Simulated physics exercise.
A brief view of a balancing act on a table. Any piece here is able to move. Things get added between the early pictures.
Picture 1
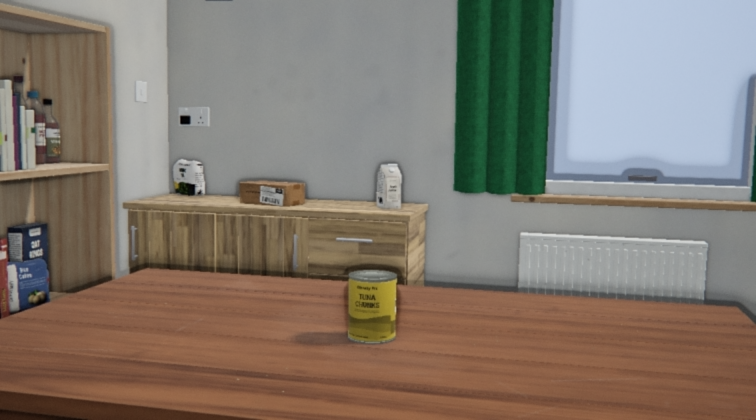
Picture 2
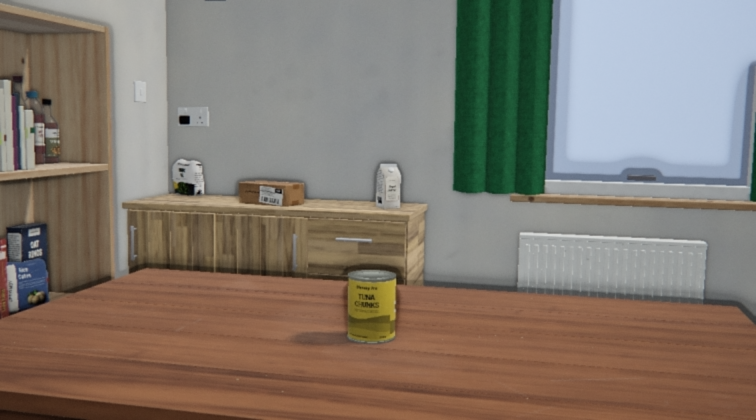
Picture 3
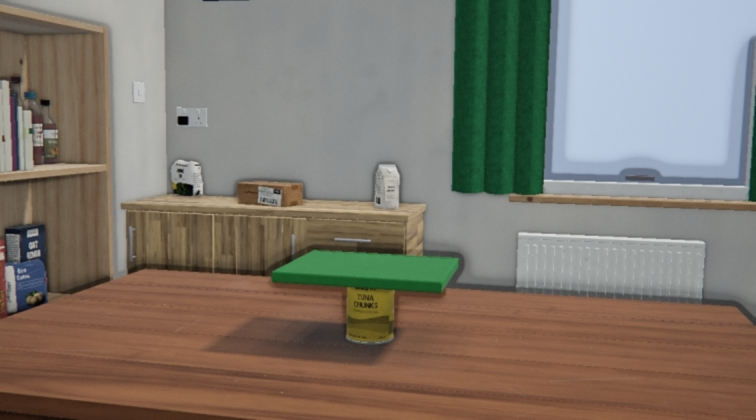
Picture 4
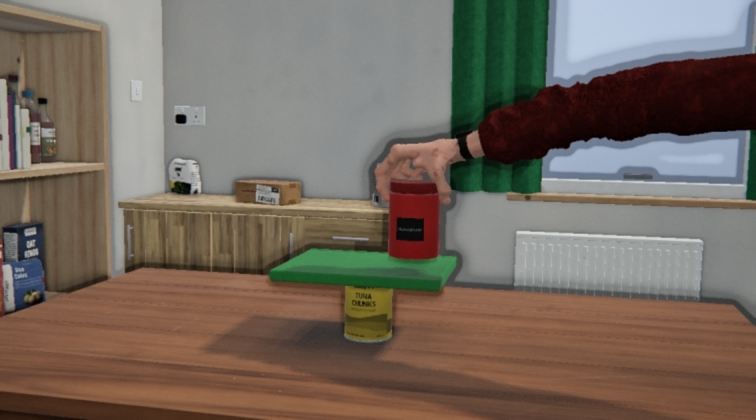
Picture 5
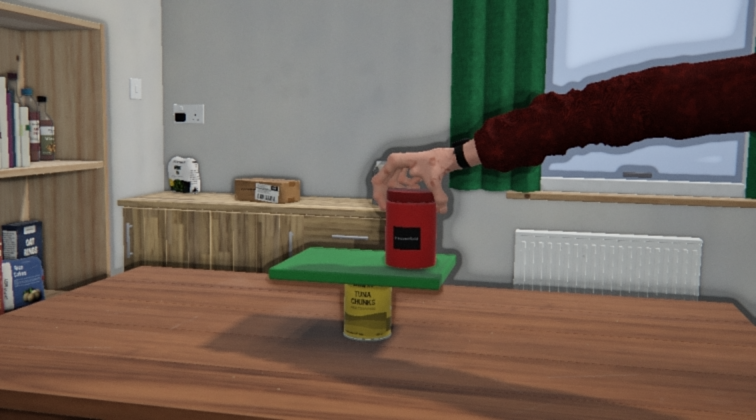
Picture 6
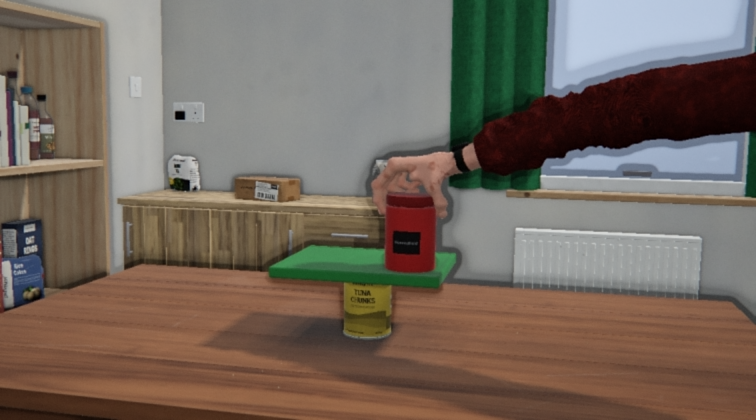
On a wooden table, a green lid appears atop a can, and a hand lowers a red jar onto it.
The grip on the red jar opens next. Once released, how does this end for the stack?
It ends with the stack collapsed.
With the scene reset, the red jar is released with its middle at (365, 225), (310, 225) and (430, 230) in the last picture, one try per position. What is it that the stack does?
Try 1: Stands; try 2: Topples; try 3: Topples.
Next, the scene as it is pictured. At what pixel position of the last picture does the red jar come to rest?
It finishes at about (508, 352).
Then, 0.30 s on from there, red jar now fallen; green lid turned 37° from how it was put.
Then, 0.50 s on from there, green lid turned 57° from how it was put.
Then, 0.70 s on from there, green lid now fallen.
Then, 0.90 s on from there, things are still on the move.
In the end, fallen, green lid and red jar; yellow tin unmoved. At the end, from the last picture's camera, red jar near (508, 352). The stack comes apart.
